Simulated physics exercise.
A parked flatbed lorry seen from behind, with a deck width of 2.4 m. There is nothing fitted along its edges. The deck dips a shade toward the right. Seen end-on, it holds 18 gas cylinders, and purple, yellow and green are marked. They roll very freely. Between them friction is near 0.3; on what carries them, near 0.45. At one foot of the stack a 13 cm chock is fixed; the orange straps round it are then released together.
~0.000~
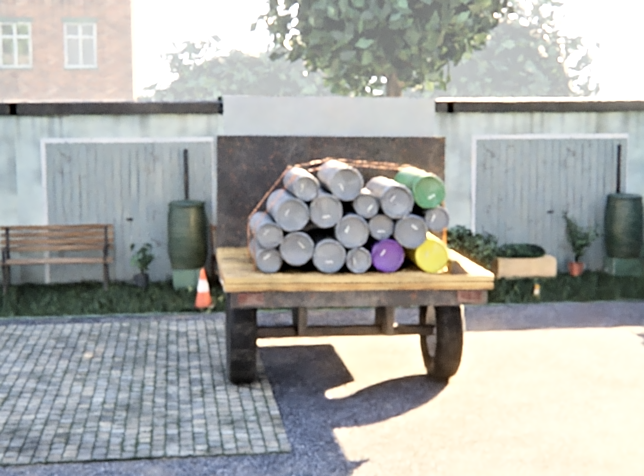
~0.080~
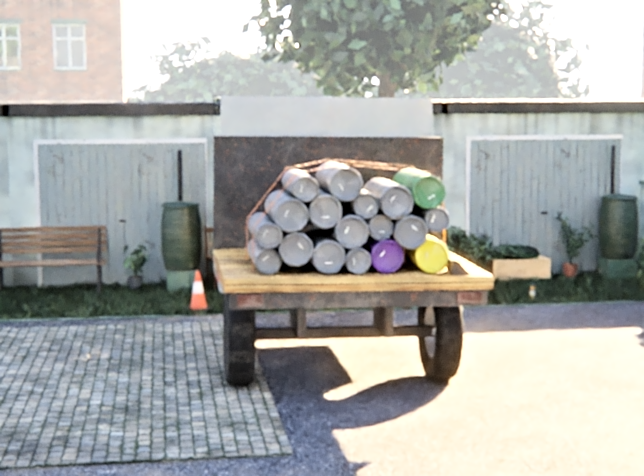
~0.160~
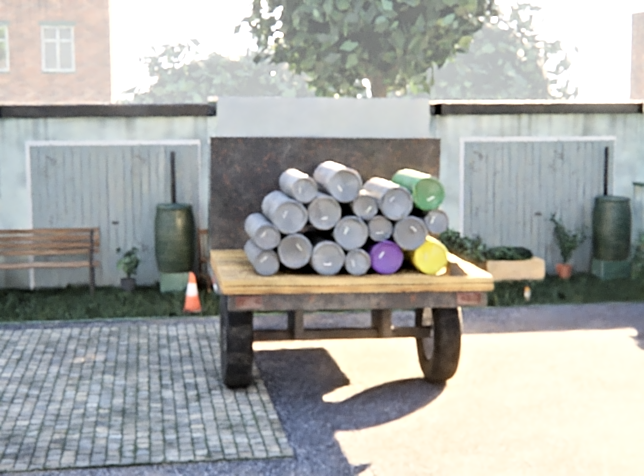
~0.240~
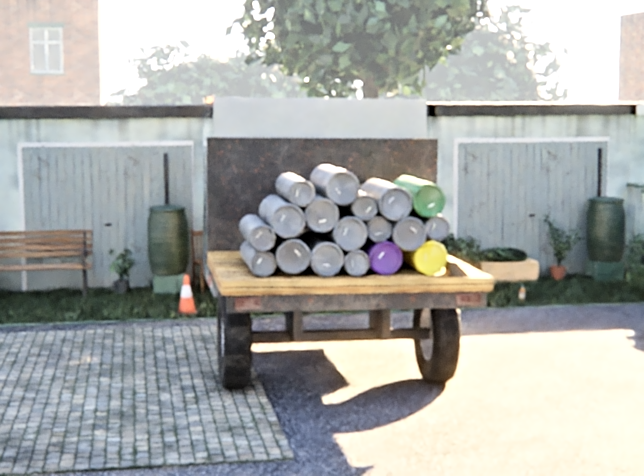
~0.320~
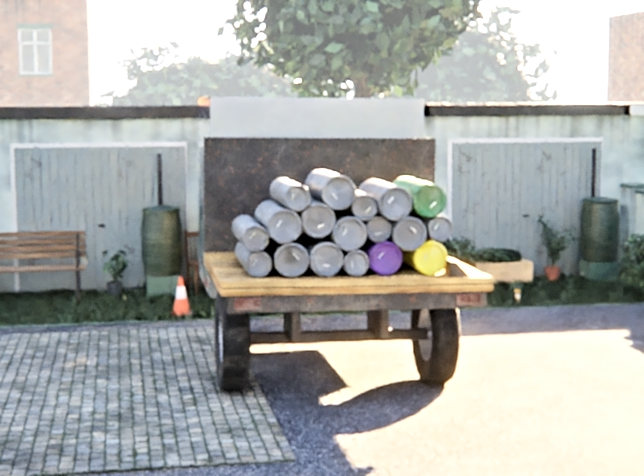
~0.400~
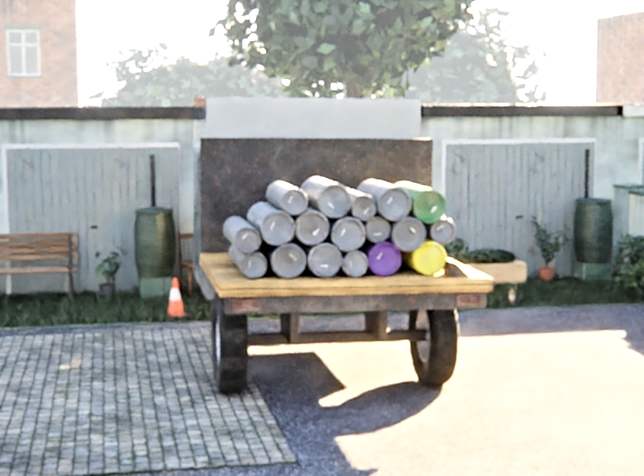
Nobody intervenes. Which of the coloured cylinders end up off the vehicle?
Purple: Still aboard; yellow: Still aboard; green: Off the vehicle.
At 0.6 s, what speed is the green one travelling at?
About 1.5 m/s.
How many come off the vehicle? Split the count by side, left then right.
By side, that's 8 to the left and 2 to the right.
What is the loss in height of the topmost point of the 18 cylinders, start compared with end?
Drop: Approx. 45 centimetres.
After 0.6 s, purple is on the deck, 95 cm from the right edge; yellow is on the deck, 50 cm from the right edge; green is up on others, 45 cm from the right edge, rolling right; 0 of 18 are off.
After 0.8 s, green is up on others, 30 cm from the right edge, rolling right; no change for purple, yellow; 1 of 18 is off.
After 1.1 s, green is on the deck, 5 cm from the right edge, rolling right; no change for purple, yellow; 3 of 18 are off.
After 1.3 s, green is dropping off the right side; no change for purple, yellow; 6 of 18 are off.
At rest (7.4 s), purple is on the deck, 110 cm from the right edge; yellow is on the deck, 50 cm from the right edge; green is down on the right; 10 of 18 are off.
